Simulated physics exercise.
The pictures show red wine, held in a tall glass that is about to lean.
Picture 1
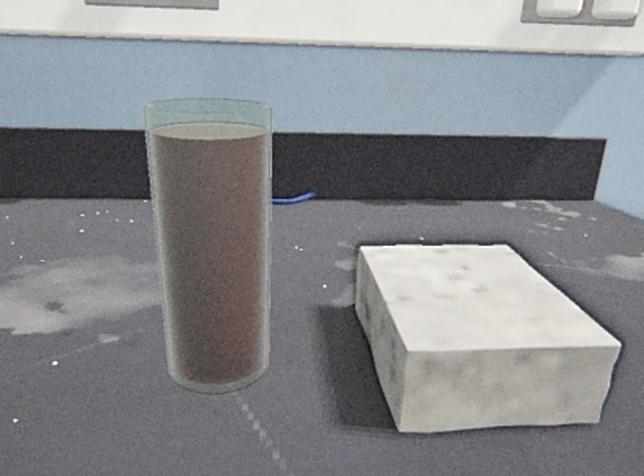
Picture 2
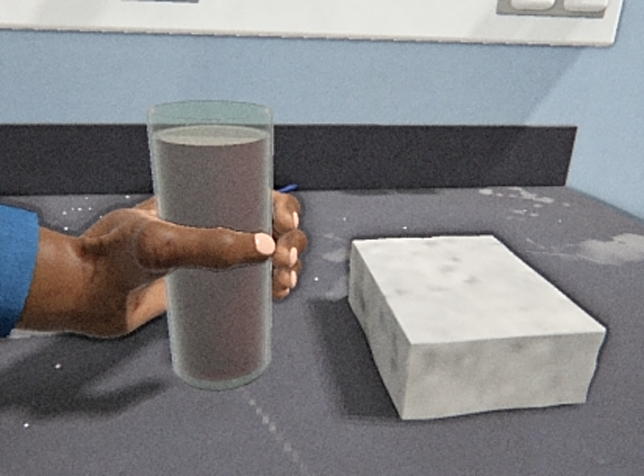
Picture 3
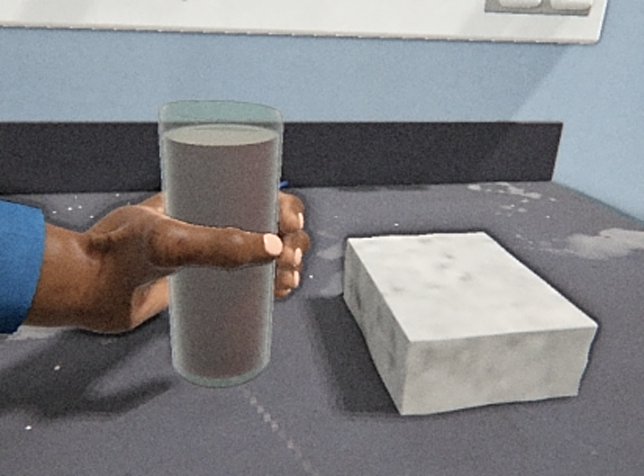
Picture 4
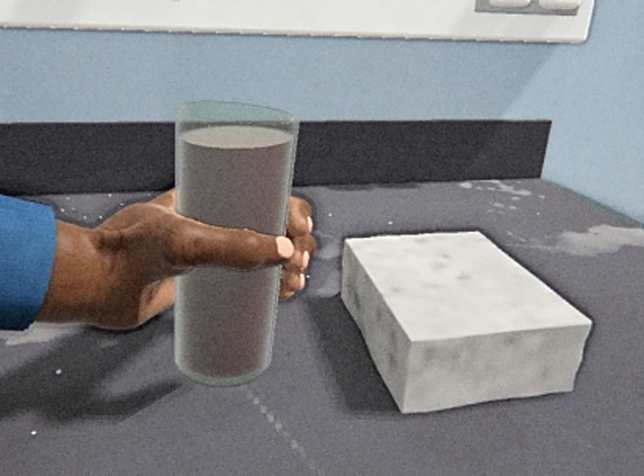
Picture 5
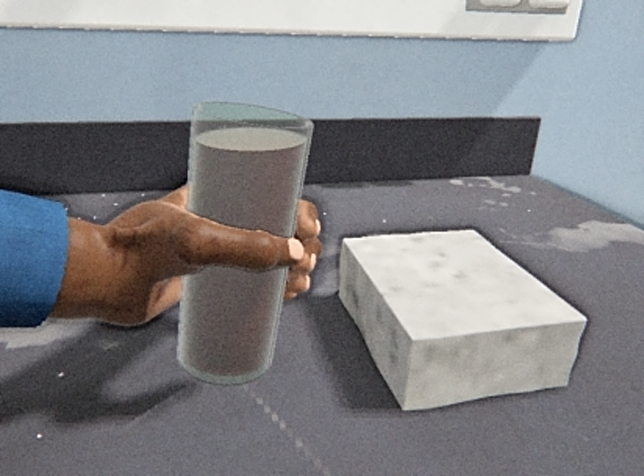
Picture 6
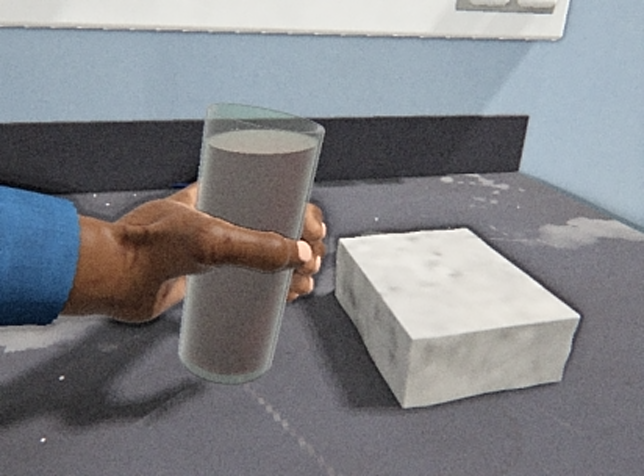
A tall, nearly full glass of dark red liquid stood upright on a dark counter until a hand in a blue sleeve gripped it and slowly leaned its top right, towards a pale block.
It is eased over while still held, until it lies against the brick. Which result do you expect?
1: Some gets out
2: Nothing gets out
Some gets out (1).
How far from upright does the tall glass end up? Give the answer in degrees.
Around 50°.
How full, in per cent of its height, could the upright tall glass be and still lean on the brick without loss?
Max fill: About 80 %.
Soon after, the tall glass leans by about 30°; some has gone over its rim; all of the red wine is inside.
Later, the tall glass leans by about 45°; some has gone over its rim; nearly all of the red wine is inside.
In the end, the tall glass leans by about 50°, against the brick; some has gone over its rim; nearly all of the red wine is inside.
